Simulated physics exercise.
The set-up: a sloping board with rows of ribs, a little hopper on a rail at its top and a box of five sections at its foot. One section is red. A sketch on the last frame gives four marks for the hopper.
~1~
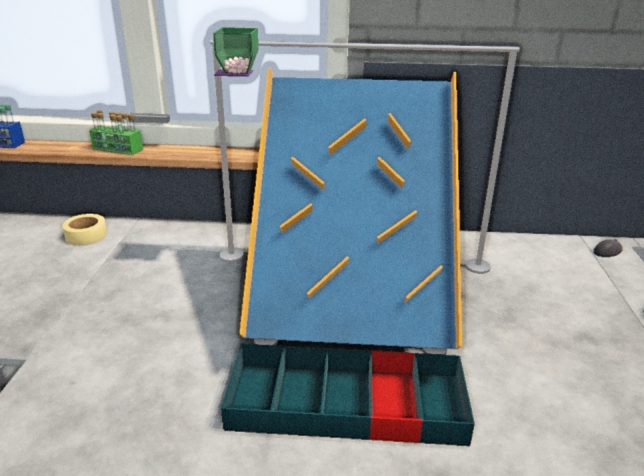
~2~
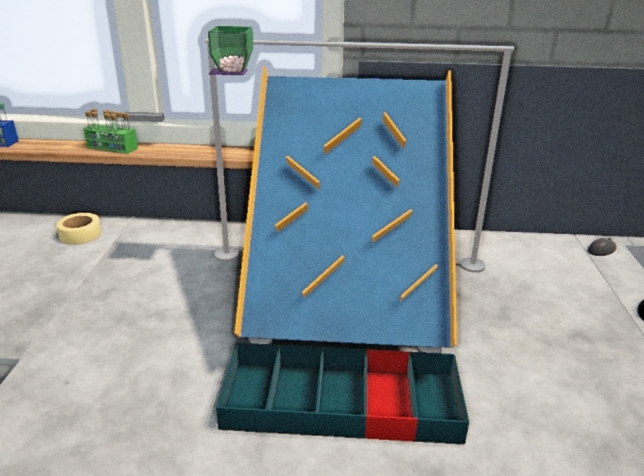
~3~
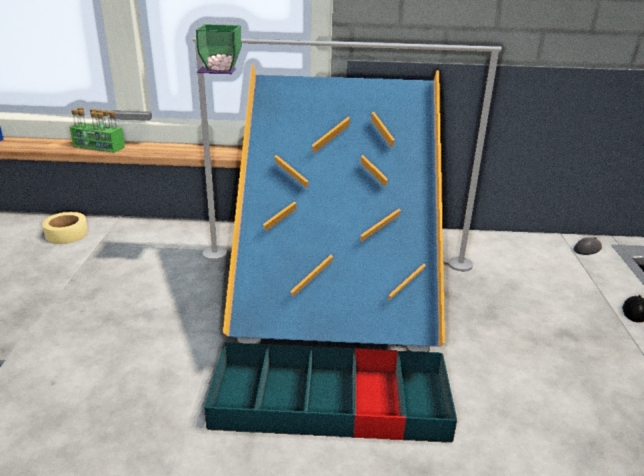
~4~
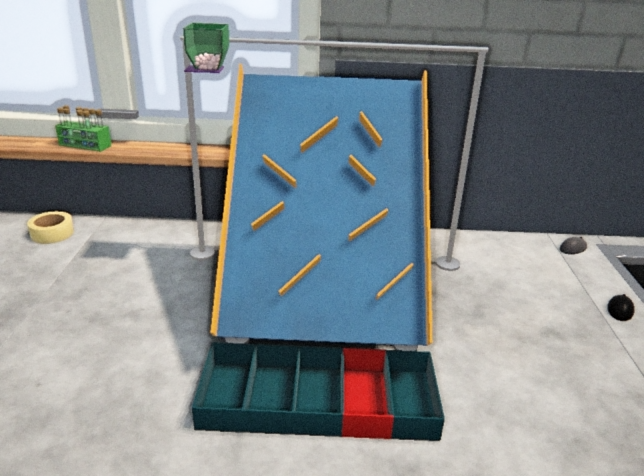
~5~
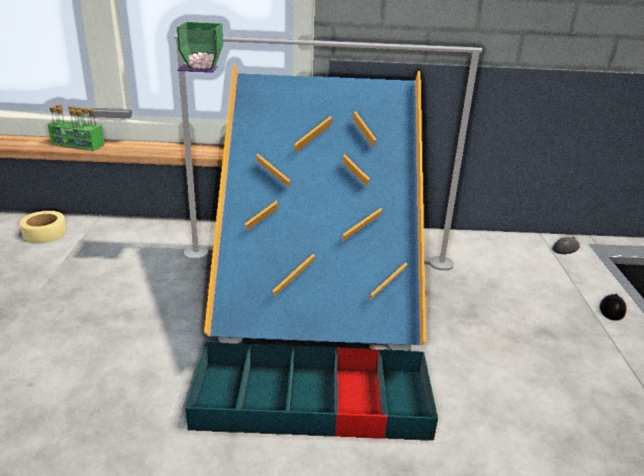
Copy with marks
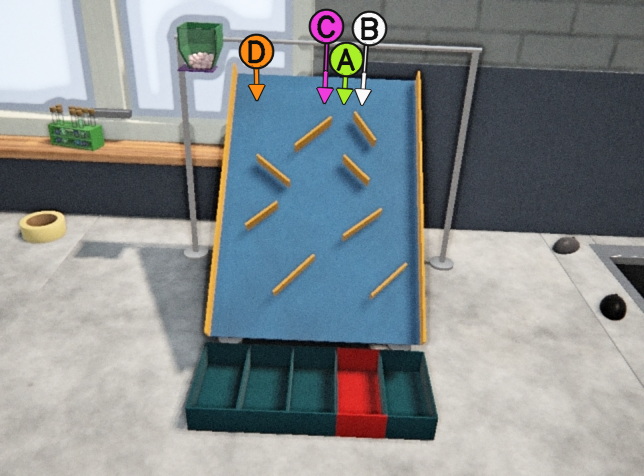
On a pale stone worktop, a blue sloping board with orange ribs stood behind a five-part box with one red section, and nothing moved except the view, which drifted slightly to the right.
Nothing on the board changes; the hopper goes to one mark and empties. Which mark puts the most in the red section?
Use mark C.
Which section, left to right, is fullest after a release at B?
It is the fifth one.
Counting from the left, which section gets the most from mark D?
The first from the left.
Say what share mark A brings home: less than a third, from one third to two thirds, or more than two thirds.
Mark A gives less than a third.
On the marked copy, mark A meets the board at (344, 98); mark B meets the board at (362, 99); mark C meets the board at (324, 97); mark D meets the board at (256, 94).
Choosing A, close to a quarter in the red section, close to two thirds in other sections, a small share outside the box.
Choosing B, only a few in the red section, the bulk in other sections, a small share outside the box.
Choosing C, close to a third in the red section, close to half in other sections, a small share outside the box.
Choosing D, a small share in the red section, close to two thirds in other sections, close to a quarter outside the box.
